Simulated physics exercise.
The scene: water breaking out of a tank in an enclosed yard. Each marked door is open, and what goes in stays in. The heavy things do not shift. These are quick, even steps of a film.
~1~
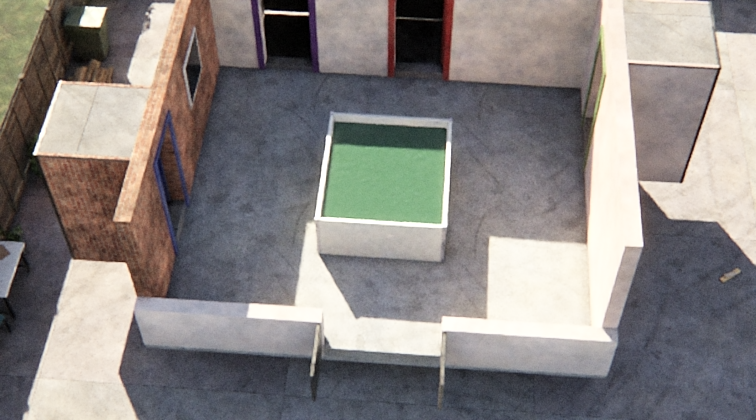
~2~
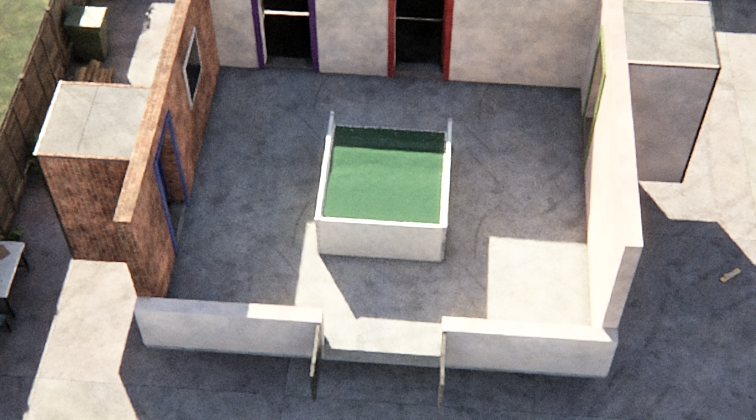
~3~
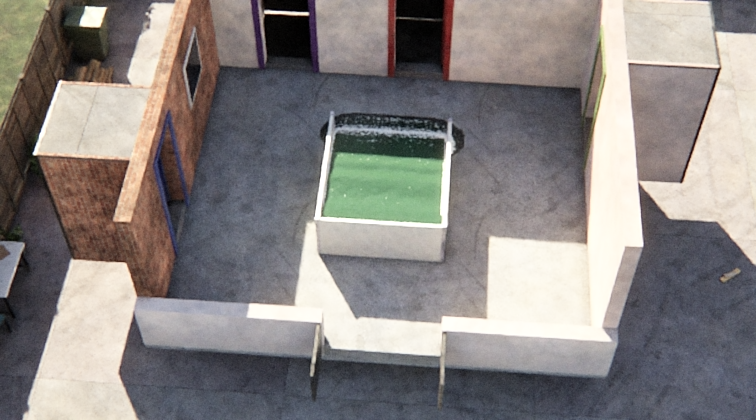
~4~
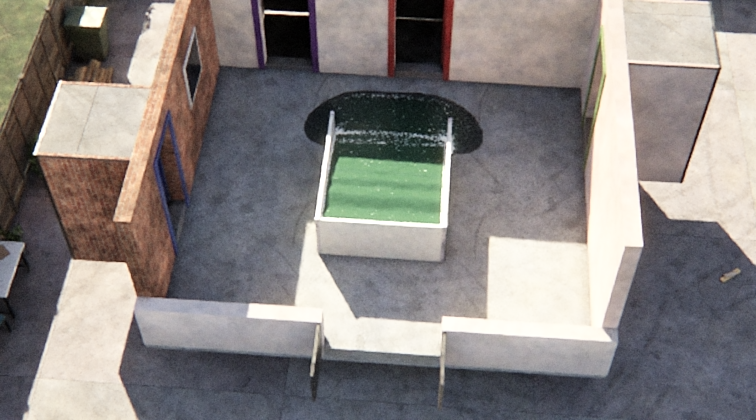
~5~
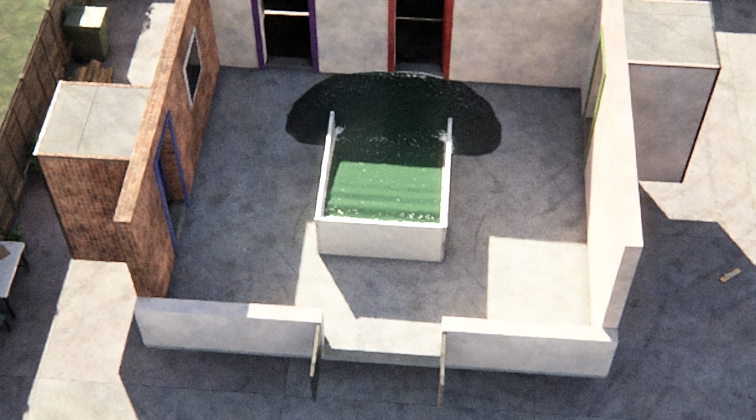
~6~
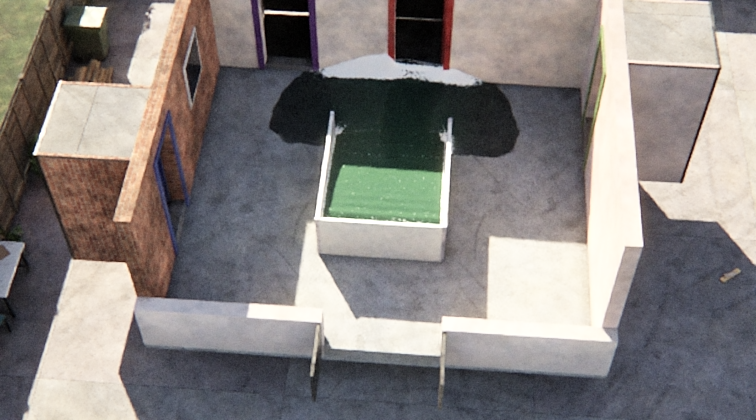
Green water burst out of the far side of a white-walled tank in a courtyard, spreading in a widening dark fan across the grey ground until it reached the wall between two doorways.
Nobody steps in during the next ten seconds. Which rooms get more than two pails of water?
In the end: The blue door holds within the limit; the red door floods; the green door holds within the limit; the purple door floods.
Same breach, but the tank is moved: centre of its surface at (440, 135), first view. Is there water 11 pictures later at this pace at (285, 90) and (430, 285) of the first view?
In that order: Flooded, clear.
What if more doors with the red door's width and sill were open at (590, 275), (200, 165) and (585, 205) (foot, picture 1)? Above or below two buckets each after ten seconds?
As listed: Takes less, keeps below it, is under.
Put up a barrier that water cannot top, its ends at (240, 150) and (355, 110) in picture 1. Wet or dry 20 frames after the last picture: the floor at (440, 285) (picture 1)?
Verdict: Clear.
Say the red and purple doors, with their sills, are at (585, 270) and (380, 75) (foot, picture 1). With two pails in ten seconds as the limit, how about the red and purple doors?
The red one lets less in; the purple one floods.
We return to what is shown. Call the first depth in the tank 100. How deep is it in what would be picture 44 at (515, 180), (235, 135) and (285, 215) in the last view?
In that order: 6, 10 and 4 per cent.
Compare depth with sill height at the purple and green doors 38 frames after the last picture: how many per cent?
Near 110 and 50 in a hundred.
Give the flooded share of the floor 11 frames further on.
Close to 30 %.
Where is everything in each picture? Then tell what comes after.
The tank at (386, 171) is whole and still, in the first picture.
The front is at a hidden place, out from the gap on the tank's far side, in the second picture.
The front is at (458, 135), out from the gap on the tank's far side, in the third picture.
The front is at (469, 119), out from the gap on the tank's far side, in the fourth picture.
Water pours out on the tank's far side and has run to (454, 82), in the fifth picture.
Water pours out on the tank's far side and has run to (489, 84), in the sixth picture.
A moment on, water covers 25 % of the floor; the blue door not reached, the red door far over two buckets in, the green door not reached, the purple door under two buckets in.
Next, water covers 30 % of the floor; the blue door not reached, the red door far over two buckets in, the green door wet at the sill, nothing in, the purple door over two buckets in.
Then, water covers 60 % of the floor; the blue door wet at the sill, nothing in, the red door far over two buckets in, the green door wet at the sill, nothing in, the purple door over two buckets in.
Later, water covers 95 % of the floor; the blue door wet at the sill, nothing in, the red door far over two buckets in, the green door wet at the sill, nothing in, the purple door over two buckets in.
In the end, water covers 100 % of the floor; the blue door wet at the sill, nothing in, the red door far over two buckets in, the green door wet at the sill, nothing in, the purple door over two buckets in.
